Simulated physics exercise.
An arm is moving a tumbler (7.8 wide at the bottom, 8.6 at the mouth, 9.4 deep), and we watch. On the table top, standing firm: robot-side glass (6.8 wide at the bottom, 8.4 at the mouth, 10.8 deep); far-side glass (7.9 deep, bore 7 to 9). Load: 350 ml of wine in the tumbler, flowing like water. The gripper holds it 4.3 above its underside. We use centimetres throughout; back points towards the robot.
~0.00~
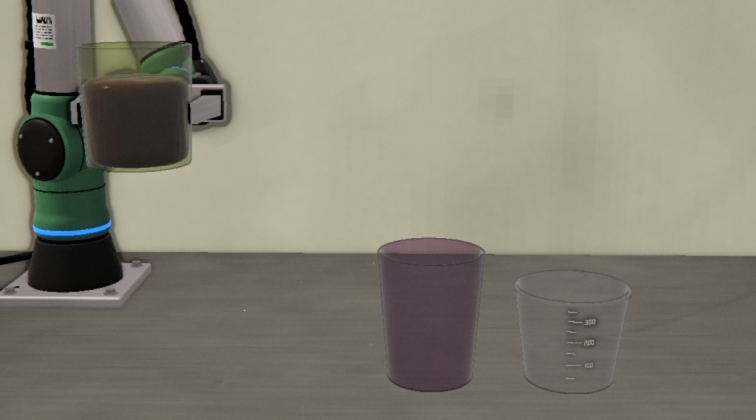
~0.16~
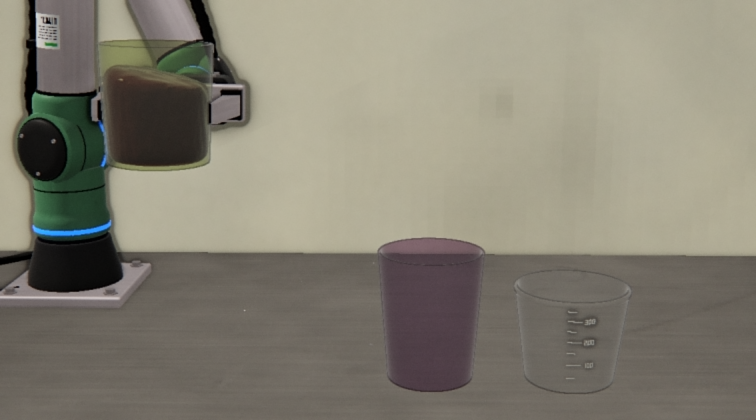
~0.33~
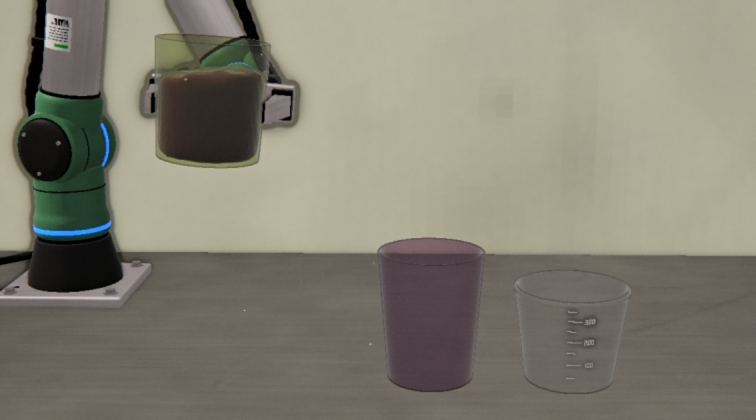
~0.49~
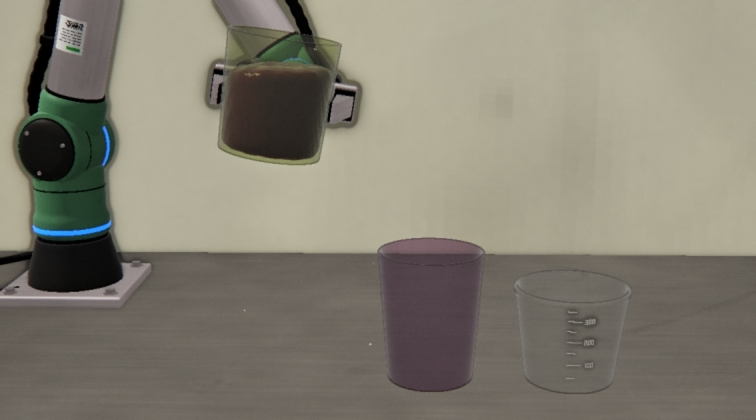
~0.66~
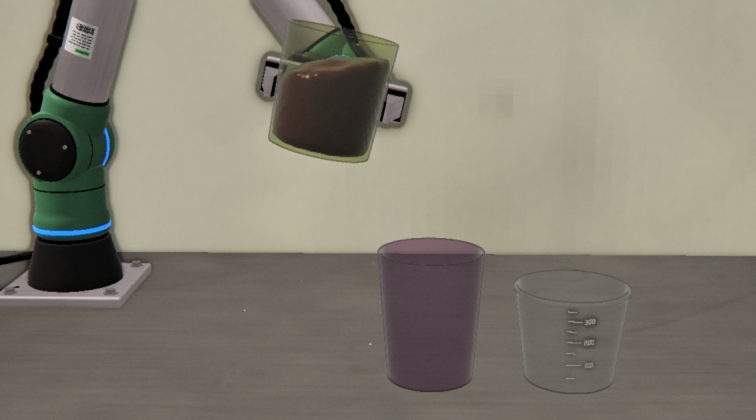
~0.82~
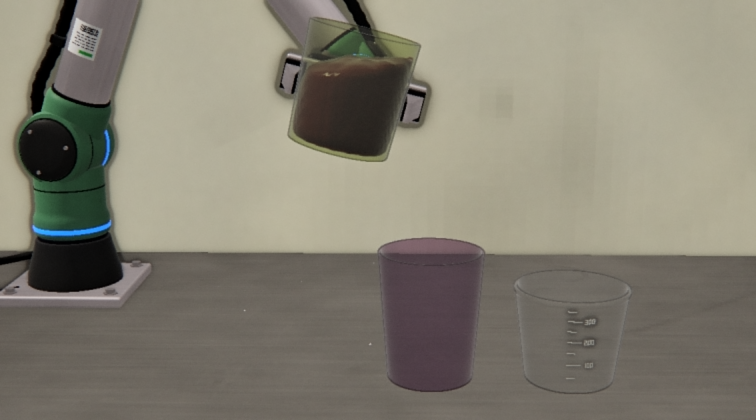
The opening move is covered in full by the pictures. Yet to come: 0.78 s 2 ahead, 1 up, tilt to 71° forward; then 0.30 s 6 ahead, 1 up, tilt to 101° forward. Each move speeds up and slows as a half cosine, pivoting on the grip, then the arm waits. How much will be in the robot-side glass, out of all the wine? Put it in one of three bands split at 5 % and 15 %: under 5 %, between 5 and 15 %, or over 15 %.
Band: Under 5 %.
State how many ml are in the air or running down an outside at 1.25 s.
Estimate: Some 0 ml.
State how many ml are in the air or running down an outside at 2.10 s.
Estimate: Around 70 ml.
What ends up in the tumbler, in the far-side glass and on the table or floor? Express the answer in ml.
Around 0 ml in the first, 180 ml in the second and 160 ml in the third.
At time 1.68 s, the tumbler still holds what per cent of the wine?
Remaining share: Close to 65 per cent.
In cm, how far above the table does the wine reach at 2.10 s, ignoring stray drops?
The liquid tops out near 22 cm above the table.
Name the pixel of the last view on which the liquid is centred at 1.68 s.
It's centred near (451, 164).
After 1.25 s, tilted 47° forward, liquid up to 27 above the table; 345 ml in the tumbler.
After 1.68 s, tilted 76° forward, liquid up to 26 above the table; 220 ml in the tumbler, 75 ml in the far-side glass, 10 ml on the table or floor, 45 ml in the air or running down outside.
After 2.10 s, tilted 101° forward, liquid up to 82 above the table; 160 ml in the far-side glass, 100 ml on the table or floor, 15 ml in the tumbler, 70 ml in the air or running down outside.
After 2.90 s, tilted 101° forward, liquid up to 5 above the table; 180 ml in the far-side glass, 165 ml on the table or floor.
At rest, 180 ml in the far-side glass, 165 ml on the table or floor. That is 1 % in the robot-side glass.
